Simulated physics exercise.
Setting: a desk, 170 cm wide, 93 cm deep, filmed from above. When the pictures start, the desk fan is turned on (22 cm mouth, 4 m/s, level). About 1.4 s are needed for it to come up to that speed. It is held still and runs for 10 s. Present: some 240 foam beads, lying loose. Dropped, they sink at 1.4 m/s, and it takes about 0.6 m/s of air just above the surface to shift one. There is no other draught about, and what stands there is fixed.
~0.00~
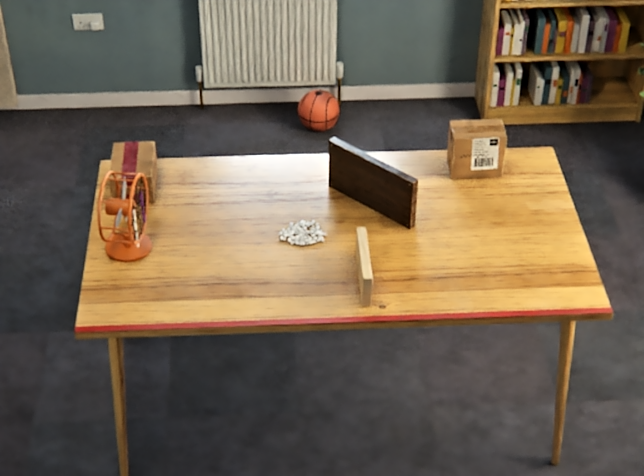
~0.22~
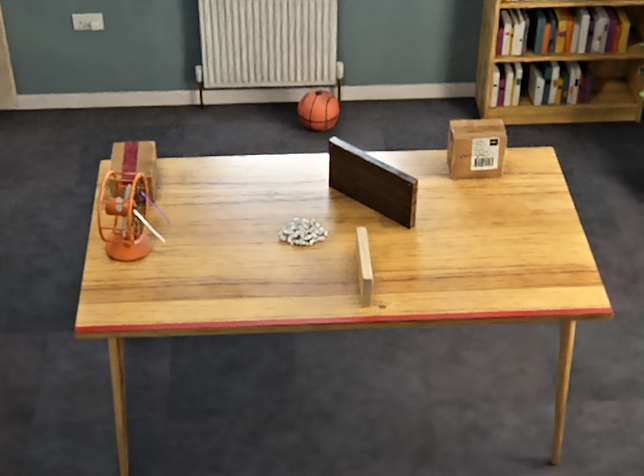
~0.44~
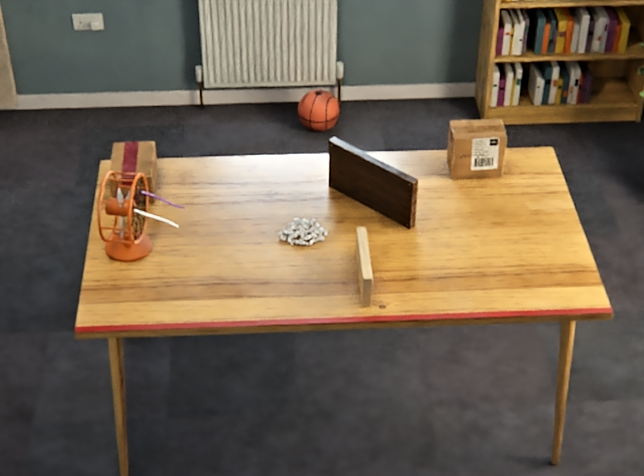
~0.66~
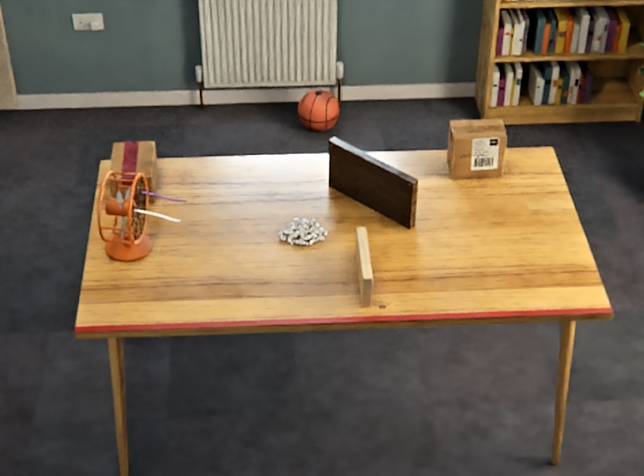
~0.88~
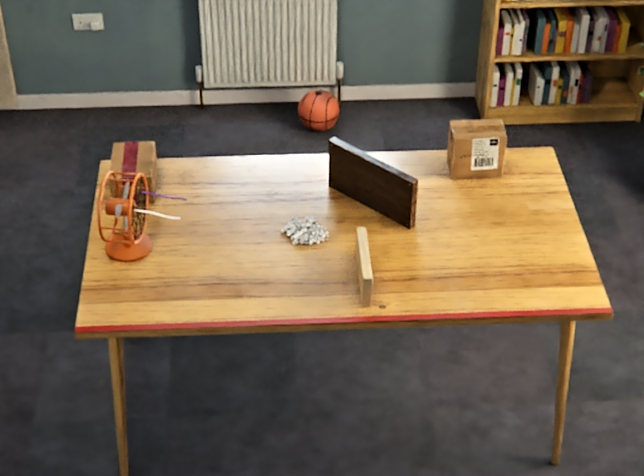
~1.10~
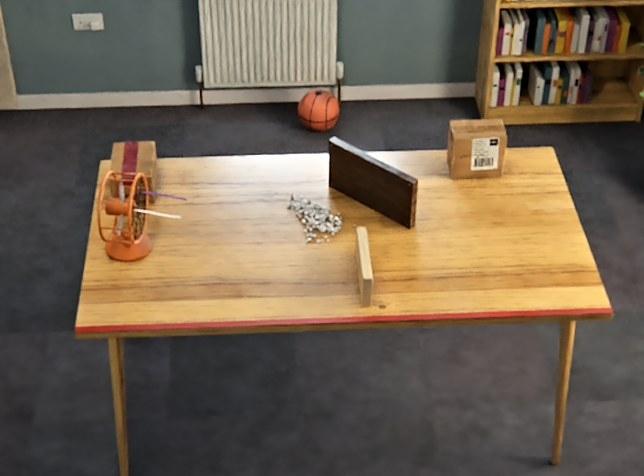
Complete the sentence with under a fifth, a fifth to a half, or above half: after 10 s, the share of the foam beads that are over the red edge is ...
After 10 s, the share is under a fifth.
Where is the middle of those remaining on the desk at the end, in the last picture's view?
It lands close to (309, 187) in the last picture.
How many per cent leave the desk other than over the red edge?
About 2 %.
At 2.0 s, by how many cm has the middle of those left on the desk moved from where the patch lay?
Roughly 30 cm.
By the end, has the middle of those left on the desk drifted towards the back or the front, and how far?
Shifted backward by about 30 cm.
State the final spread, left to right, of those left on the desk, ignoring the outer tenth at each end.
20 centimetres or so.
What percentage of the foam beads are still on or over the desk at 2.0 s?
Roughly 100 per cent.
After 2.0 s the count stands so, 0 % are over the red edge; the middle of those still in play is near (322, 187).
After 3.2 s the count stands so, 0 % are over the red edge; the middle of those still in play is near (310, 181).
After 5.5 s the count stands so, 0 % are over the red edge; the middle of those still in play is near (310, 181).
After 10.0 s, at the end, 0 % are over the red edge; the middle of those still in play is near (309, 187).
